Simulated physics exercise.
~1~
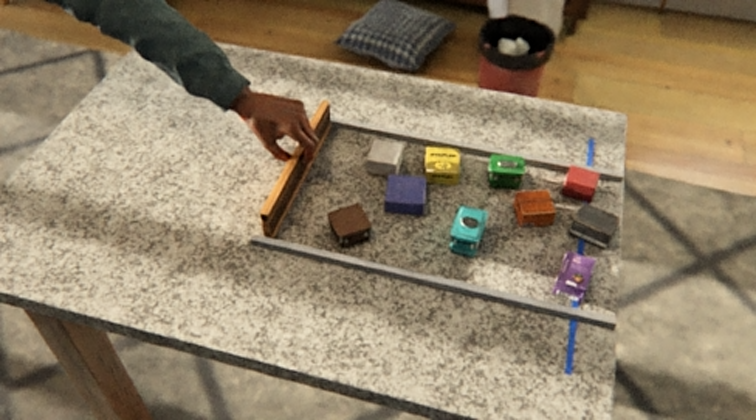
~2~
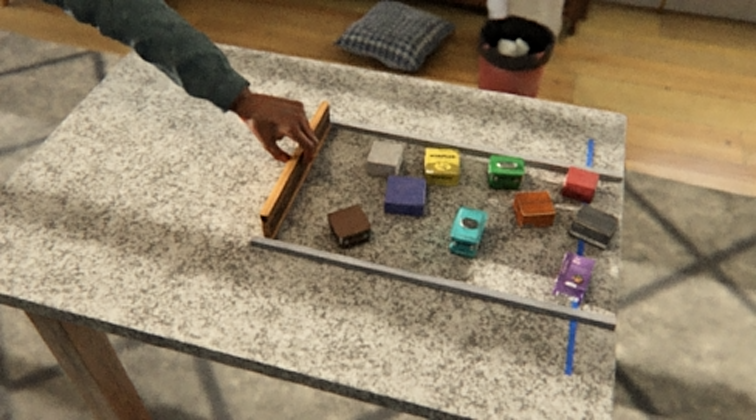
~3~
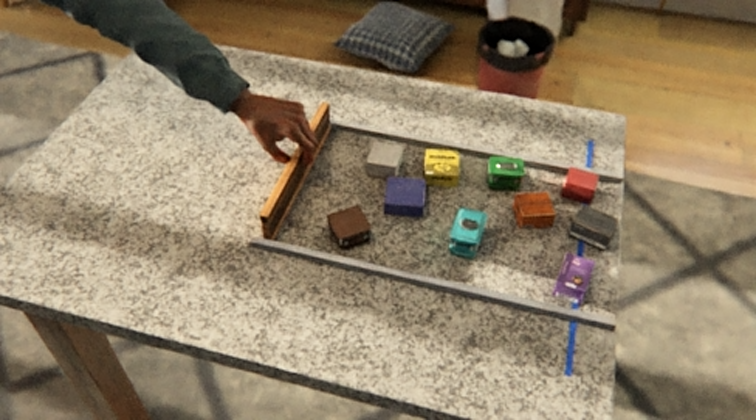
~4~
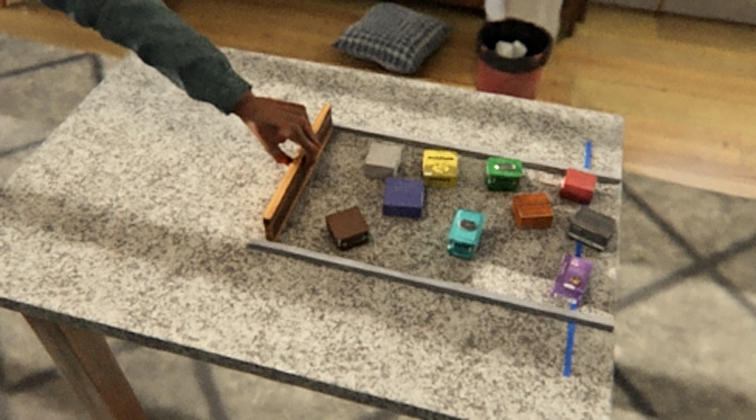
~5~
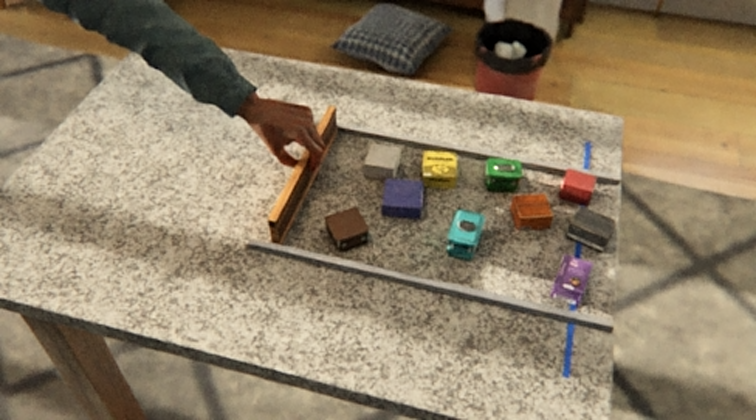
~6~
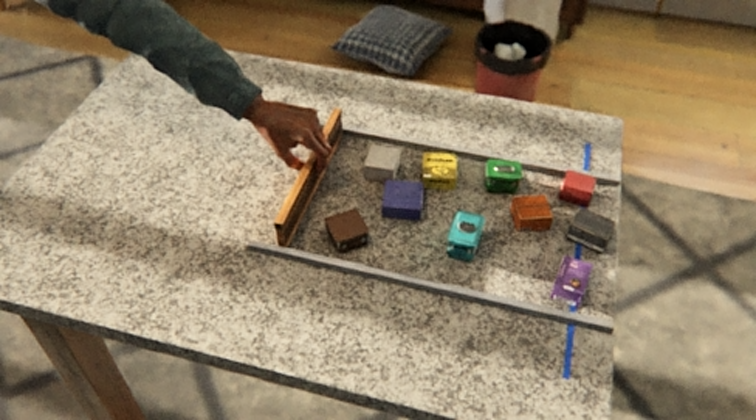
On a speckled tabletop, a hand held a wooden board behind ten small, colourful boxes scattered between two rails, then slid it slightly to the right while the boxes stayed practically still.
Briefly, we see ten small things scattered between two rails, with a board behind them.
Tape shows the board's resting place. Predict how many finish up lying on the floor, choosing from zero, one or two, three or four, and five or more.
My prediction is five or more.
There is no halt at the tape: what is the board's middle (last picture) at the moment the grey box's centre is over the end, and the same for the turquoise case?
For the grey box at (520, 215), for the turquoise case at (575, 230).
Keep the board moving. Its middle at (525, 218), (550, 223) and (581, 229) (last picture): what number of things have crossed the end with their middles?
2; 3; 7.
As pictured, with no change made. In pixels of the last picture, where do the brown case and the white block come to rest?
In the last picture they sit at about (594, 301) and about (600, 207).
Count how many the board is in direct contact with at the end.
Number: 3.
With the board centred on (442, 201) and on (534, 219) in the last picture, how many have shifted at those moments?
The number moved is 6 and then 10.
Soon after, none off yet; grey box at rest near (591, 230); purple box at rest near (571, 281); red block at rest near (578, 189).
After that, none off yet; grey box at rest near (591, 230); purple box at rest near (571, 281); red block displaced a little near (589, 190).
And then, one off so far; grey box tilting a little near (636, 241); purple box displaced a little near (591, 291); red block on its way down near (617, 334).
In the end, the number that fall off is five or more; gone, yellow box, turquoise case, green case, orange box, red block, purple box and grey box.
